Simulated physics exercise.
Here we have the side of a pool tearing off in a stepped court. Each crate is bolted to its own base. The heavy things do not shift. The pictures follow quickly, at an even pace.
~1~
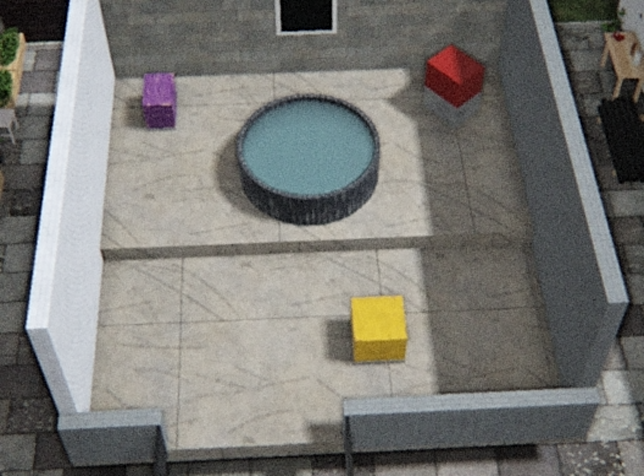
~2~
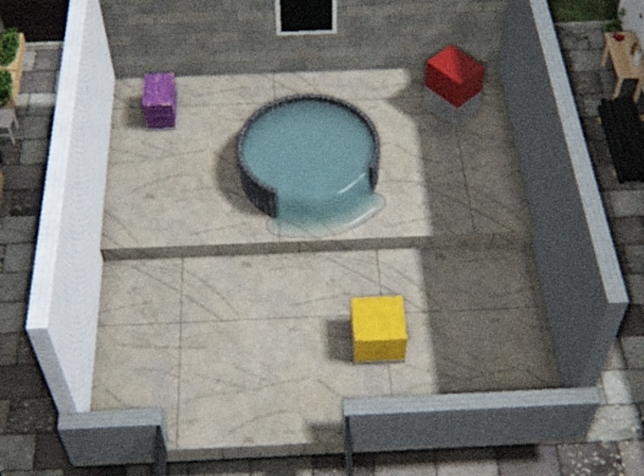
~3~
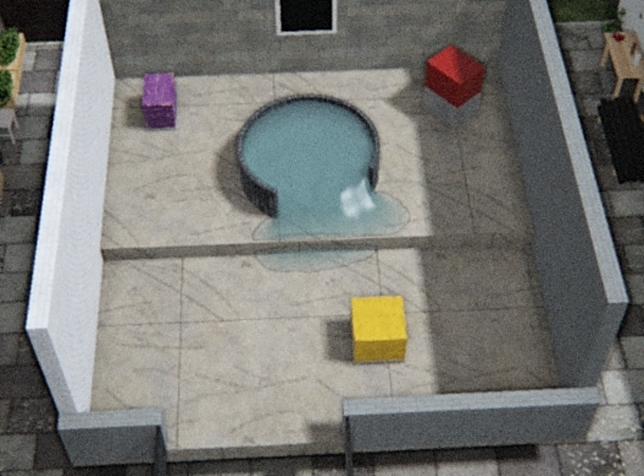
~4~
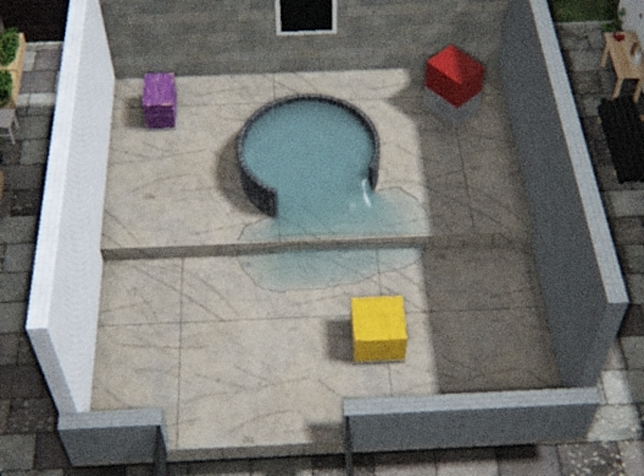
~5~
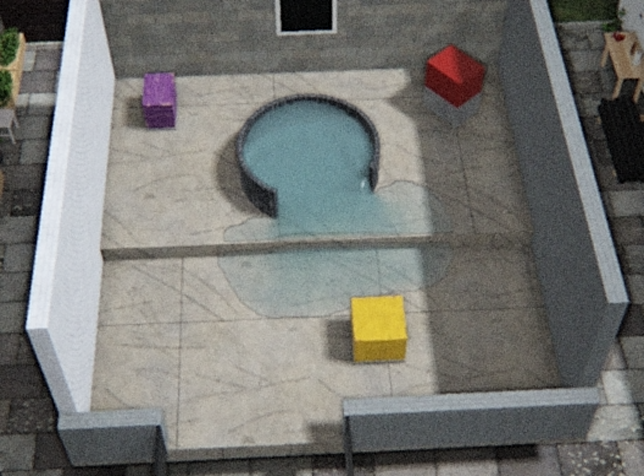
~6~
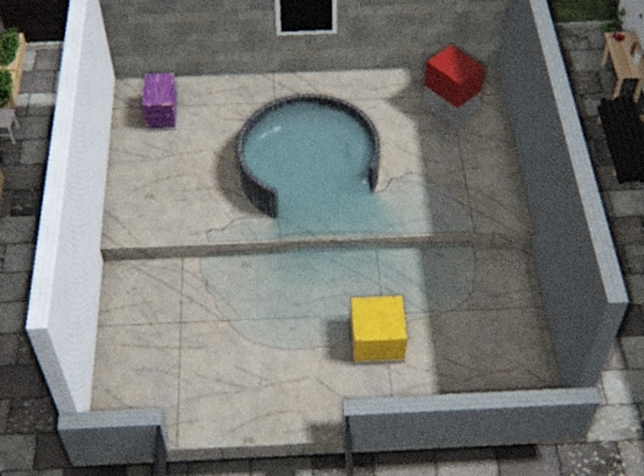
Water pours from the pool's broken front side and spreads down the step around the yellow cube.
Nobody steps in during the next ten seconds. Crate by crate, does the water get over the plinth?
The yellow crate is wetted; the red crate escapes dry; the purple crate escapes dry.
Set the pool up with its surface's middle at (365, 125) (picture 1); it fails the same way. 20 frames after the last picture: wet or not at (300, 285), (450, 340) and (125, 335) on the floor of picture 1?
One after the other: Flooded, covered, dry.
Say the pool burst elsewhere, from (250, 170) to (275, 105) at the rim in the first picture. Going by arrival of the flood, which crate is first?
First comes the purple one.
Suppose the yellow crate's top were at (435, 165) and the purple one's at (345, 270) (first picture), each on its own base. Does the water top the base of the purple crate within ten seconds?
Then: The purple crate is topped.
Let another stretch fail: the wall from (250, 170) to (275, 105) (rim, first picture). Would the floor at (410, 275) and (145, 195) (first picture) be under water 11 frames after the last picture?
One after the other: Clear, under water.
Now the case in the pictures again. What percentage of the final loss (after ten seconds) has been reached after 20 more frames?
I make it 50 per cent.
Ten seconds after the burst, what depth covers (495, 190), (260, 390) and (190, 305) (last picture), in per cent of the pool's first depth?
About 0, 8 and 10 per cent.
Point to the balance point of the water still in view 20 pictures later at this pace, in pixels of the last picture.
Near (375, 288).
A moment on, water covers 35 % of the floor; the yellow crate water round its plinth, the red crate not reached, the purple crate not reached.
Next, water covers 40 % of the floor; the yellow crate water round its plinth, the red crate not reached, the purple crate not reached.
Then, water covers 40 % of the floor; the yellow crate water round its plinth, the red crate not reached, the purple crate not reached.
Later, water covers 45 % of the floor; the yellow crate water round its plinth, the red crate not reached, the purple crate not reached.
In the end, water covers 50 % of the floor; the yellow crate was topped, the red crate stayed above the water, the purple crate stayed above the water.
